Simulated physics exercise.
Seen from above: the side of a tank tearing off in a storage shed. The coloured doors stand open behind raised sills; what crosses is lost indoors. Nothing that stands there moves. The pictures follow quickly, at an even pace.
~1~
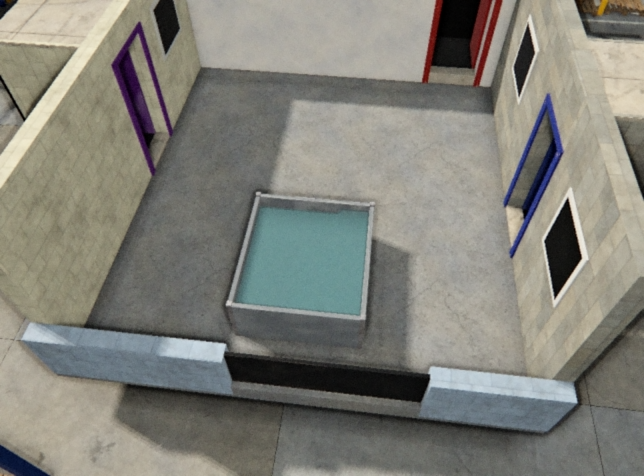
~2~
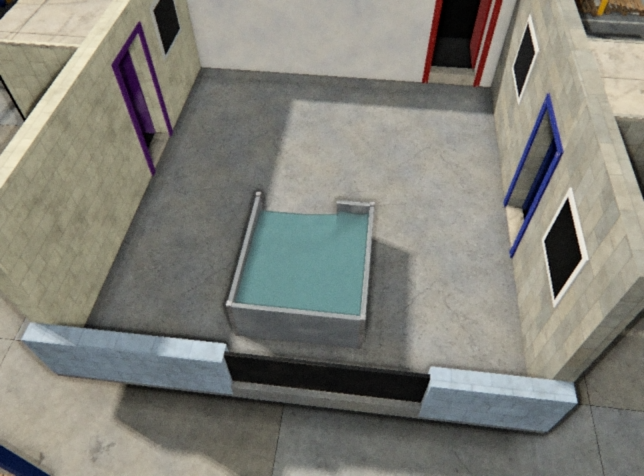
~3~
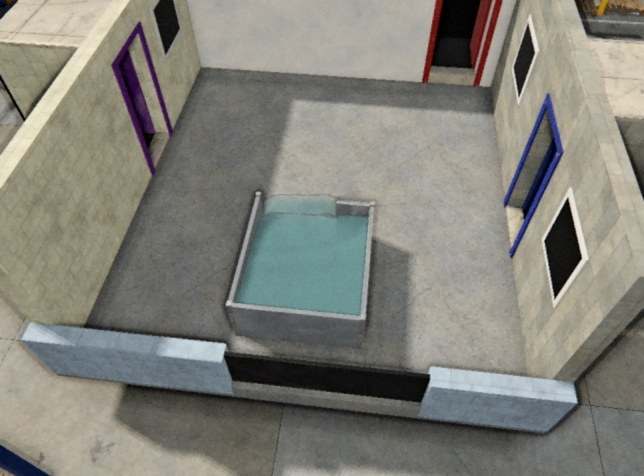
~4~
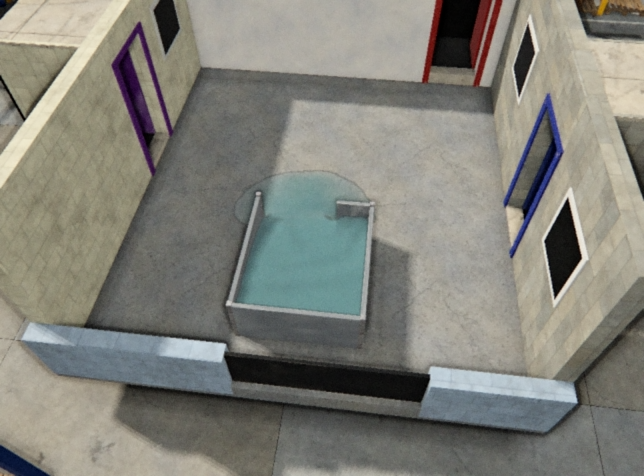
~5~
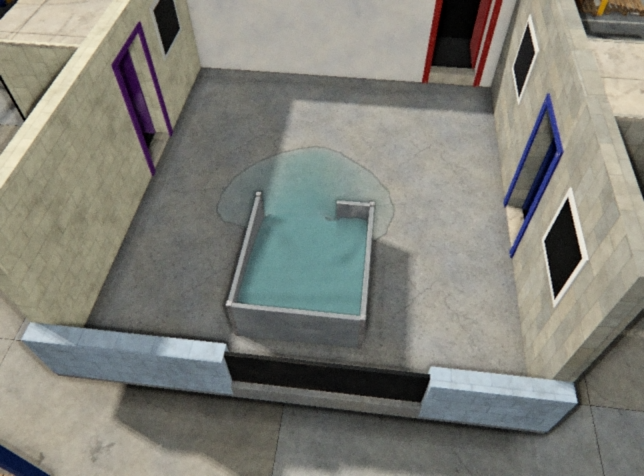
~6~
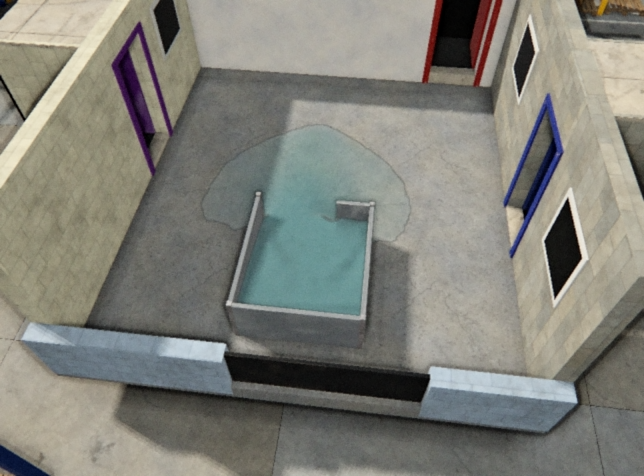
The video shows a tank of still water in a walled room with purple, red and blue doorways, seen from above; part of its far side opens, and water pours out and spreads across the floor in a widening fan.
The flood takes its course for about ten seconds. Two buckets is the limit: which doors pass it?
In the end: The red door stays under that; the purple door stays under that; the blue door stays under that.
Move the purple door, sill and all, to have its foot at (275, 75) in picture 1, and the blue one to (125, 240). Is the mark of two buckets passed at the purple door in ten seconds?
One by one: The purple one floods.
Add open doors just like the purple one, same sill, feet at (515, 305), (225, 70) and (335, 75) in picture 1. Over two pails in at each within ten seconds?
In that order: Keeps below it, lets more in, floods.
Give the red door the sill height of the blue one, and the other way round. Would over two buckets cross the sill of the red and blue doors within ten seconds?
Then: The red one passes that mark; the blue one takes less.
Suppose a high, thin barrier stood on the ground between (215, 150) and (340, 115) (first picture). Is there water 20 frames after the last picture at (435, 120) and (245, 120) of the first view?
In that order: Wet, dry.
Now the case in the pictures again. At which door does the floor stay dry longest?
I say the blue door.
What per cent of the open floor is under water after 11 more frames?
About 50 per cent.
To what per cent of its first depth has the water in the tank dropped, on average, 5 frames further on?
About 58 per cent.
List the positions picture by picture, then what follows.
In the first frame, still water in the tank at (306, 255).
In the second frame, water pours out on the tank's far side and has run to a hidden place.
In the third frame, water pours out on the tank's far side and has run to a hidden place.
In the fourth frame, the front is at (322, 174), out from the gap on the tank's far side.
In the fifth frame, water pours out on the tank's far side and has run to (333, 153).
In the sixth frame, water pours out on the tank's far side and has run to (320, 128).
A moment on, water covers 40 % of the floor; the red door not reached, the purple door not reached, the blue door not reached.
Next, water covers 50 % of the floor; the red door wet at the sill, nothing in, the purple door wet at the sill, nothing in, the blue door not reached.
Then, water covers 55 % of the floor; the red door wet at the sill, nothing in, the purple door under two buckets in, the blue door not reached.
Later, water covers 75 % of the floor; the red door wet at the sill, nothing in, the purple door under two buckets in, the blue door wet at the sill, nothing in.
In the end, water covers 100 % of the floor; the red door wet at the sill, nothing in, the purple door under two buckets in, the blue door wet at the sill, nothing in.
